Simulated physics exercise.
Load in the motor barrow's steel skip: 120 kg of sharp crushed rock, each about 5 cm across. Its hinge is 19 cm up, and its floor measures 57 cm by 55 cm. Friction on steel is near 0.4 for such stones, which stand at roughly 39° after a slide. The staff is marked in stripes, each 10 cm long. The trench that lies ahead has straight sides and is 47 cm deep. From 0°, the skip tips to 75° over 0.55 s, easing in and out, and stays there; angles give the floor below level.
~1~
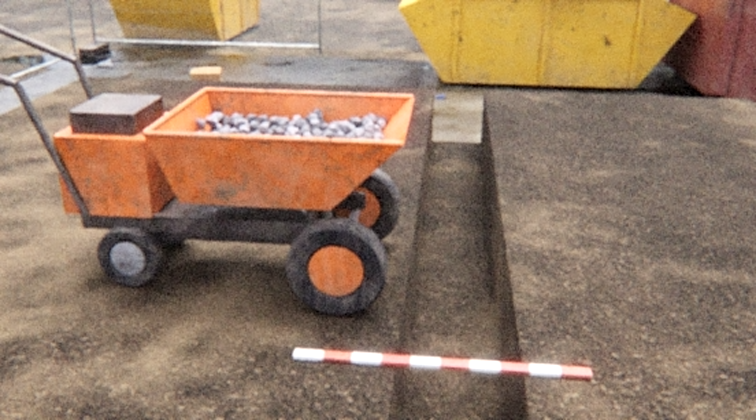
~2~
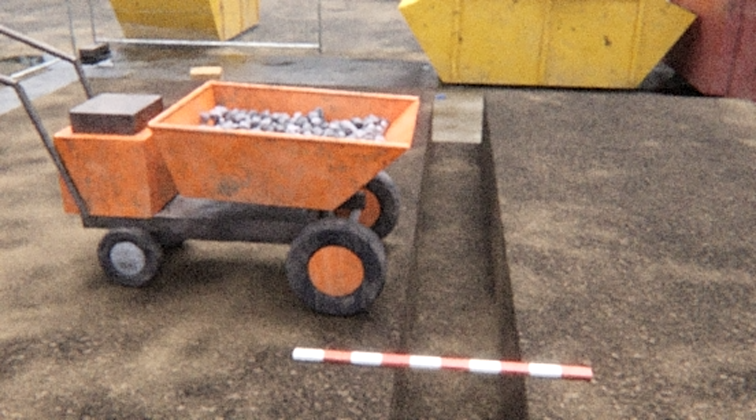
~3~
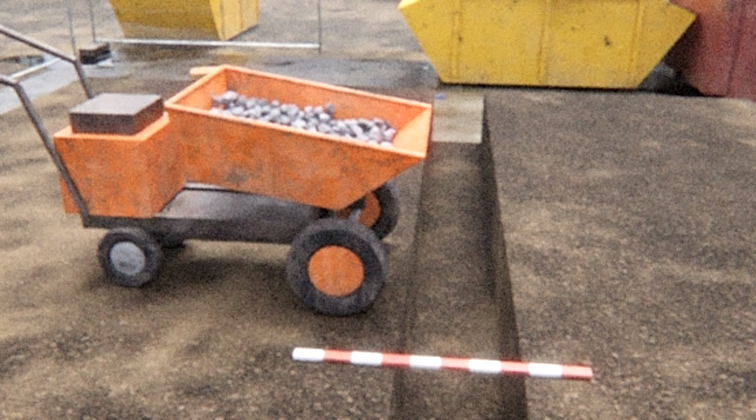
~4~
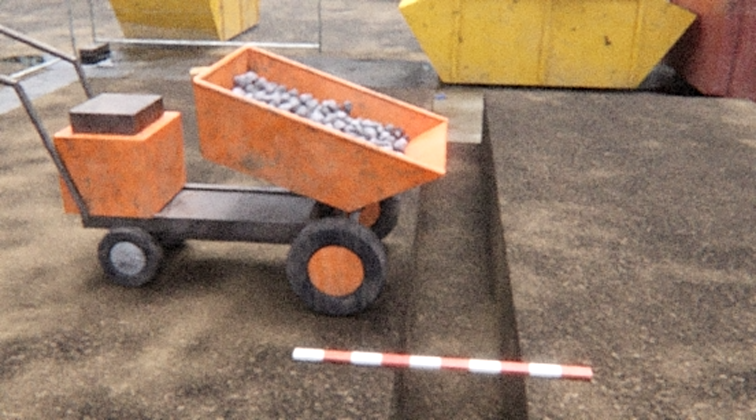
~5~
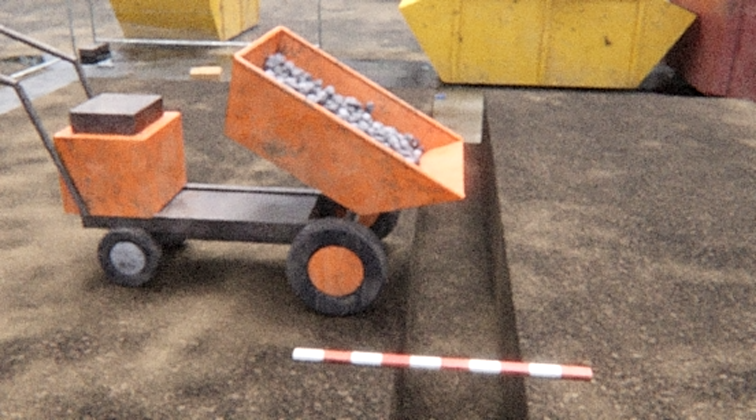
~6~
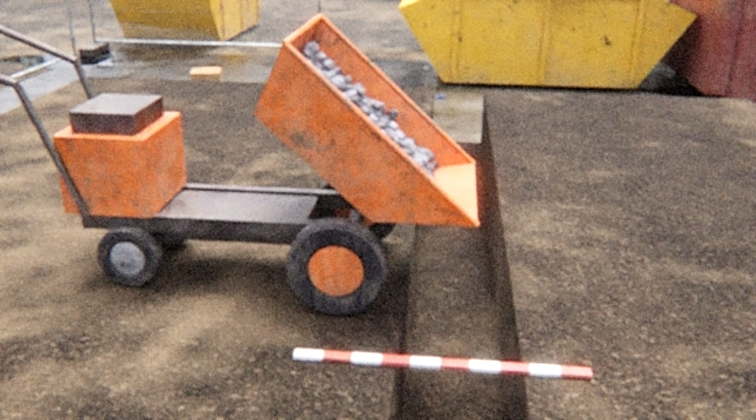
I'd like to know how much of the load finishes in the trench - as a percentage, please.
Somewhere near 37 per cent of it finishes in the trench.
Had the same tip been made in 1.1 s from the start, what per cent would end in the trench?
Near 55 per cent.
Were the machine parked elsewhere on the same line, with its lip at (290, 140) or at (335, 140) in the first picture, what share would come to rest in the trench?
Near 95 per cent from the first place, 85 from the second.
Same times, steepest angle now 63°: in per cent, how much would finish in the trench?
Expect roughly 30 per cent.
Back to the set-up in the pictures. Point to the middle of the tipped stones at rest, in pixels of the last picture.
Roughly (543, 280), I'd say.
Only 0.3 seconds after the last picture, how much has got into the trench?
I'd say near 10 per cent at that time.
Then, 0.1 s after the last picture the floor is at 63°, 100 % in the skip; the foremost stones are at (465, 227).
Then, 0.3 s after the last picture the floor is at 75°, 74 % in the skip, 11 % in the trench, 15 % past the trench; the foremost stones are at (555, 286).
Then, 0.7 s after the last picture the floor is at 75°, 5 % in the skip, 31 % in the trench, 64 % past the trench; the foremost stones are past the picture's edge.
Then, 2.7 s after the last picture the floor is at 75°, 0 % in the skip, 37 % in the trench, 63 % past the trench; the foremost stones are past the picture's edge.
